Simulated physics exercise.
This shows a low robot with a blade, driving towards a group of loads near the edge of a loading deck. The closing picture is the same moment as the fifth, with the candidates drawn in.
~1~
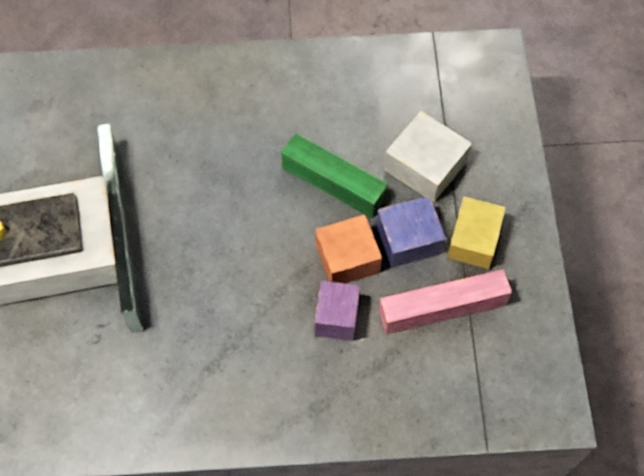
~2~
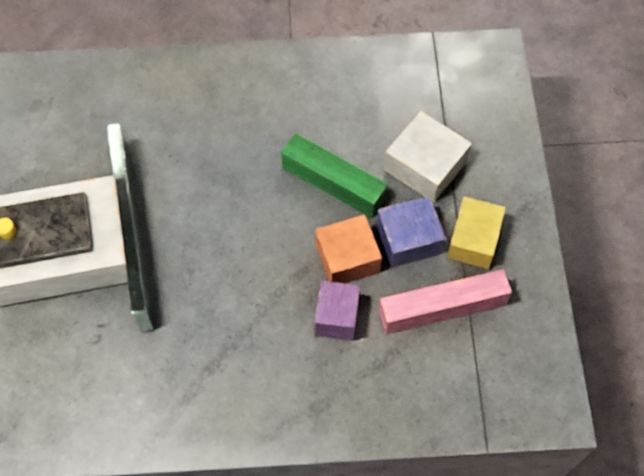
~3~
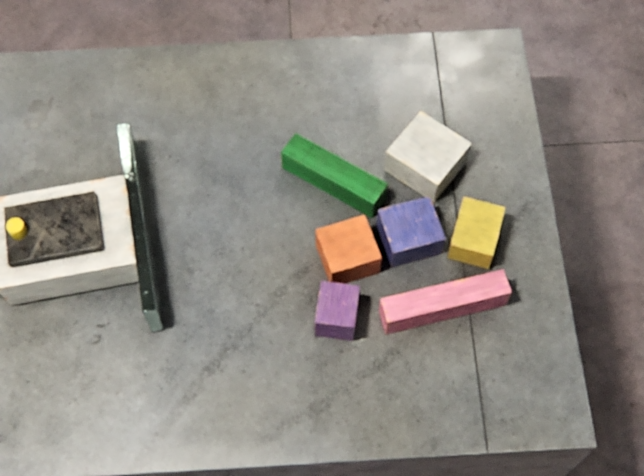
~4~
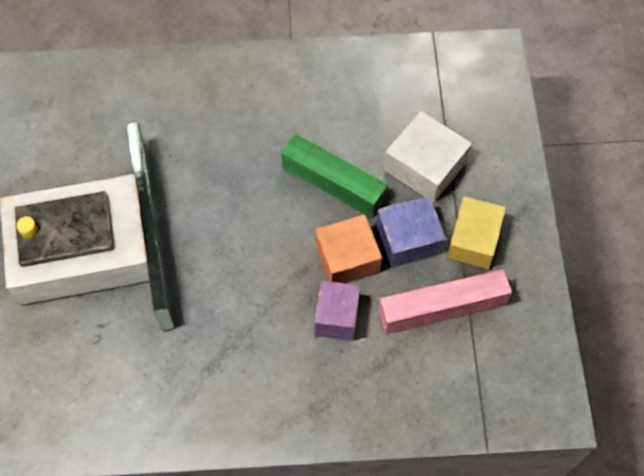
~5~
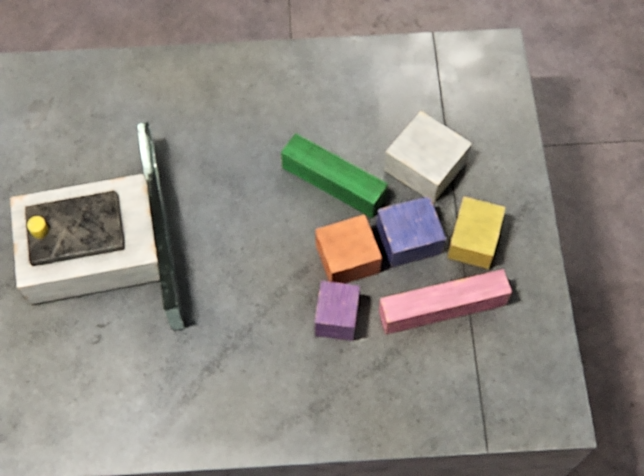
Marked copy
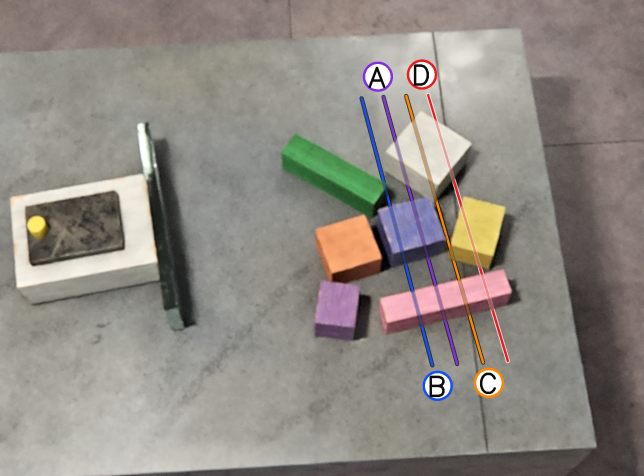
A low white robot with an upright dark blade on its front crept slowly to the right across a grey deck, while the group of coloured blocks on the right stayed still, untouched.
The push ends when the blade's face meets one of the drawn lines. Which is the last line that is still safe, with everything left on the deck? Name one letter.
At A, and not beyond.
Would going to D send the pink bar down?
Yes.
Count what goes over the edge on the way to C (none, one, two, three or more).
By then, one.
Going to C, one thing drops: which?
The yellow crate.
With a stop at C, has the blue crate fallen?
No.
On the marked copy, A at (418, 222); B at (395, 223); C at (442, 220); D at (465, 219).
Following A. Soon after the start, robot (175, 221); yellow crate (476, 233); pink bar (445, 302).
Later, robot (271, 216); yellow crate (485, 232); pink bar (474, 297).
In the end, robot (344, 212); yellow crate (551, 226); pink bar (546, 294); nothing has fallen.
As for the rest, B is safe but short; C drops the yellow crate; D drops the pink bar and yellow crate.
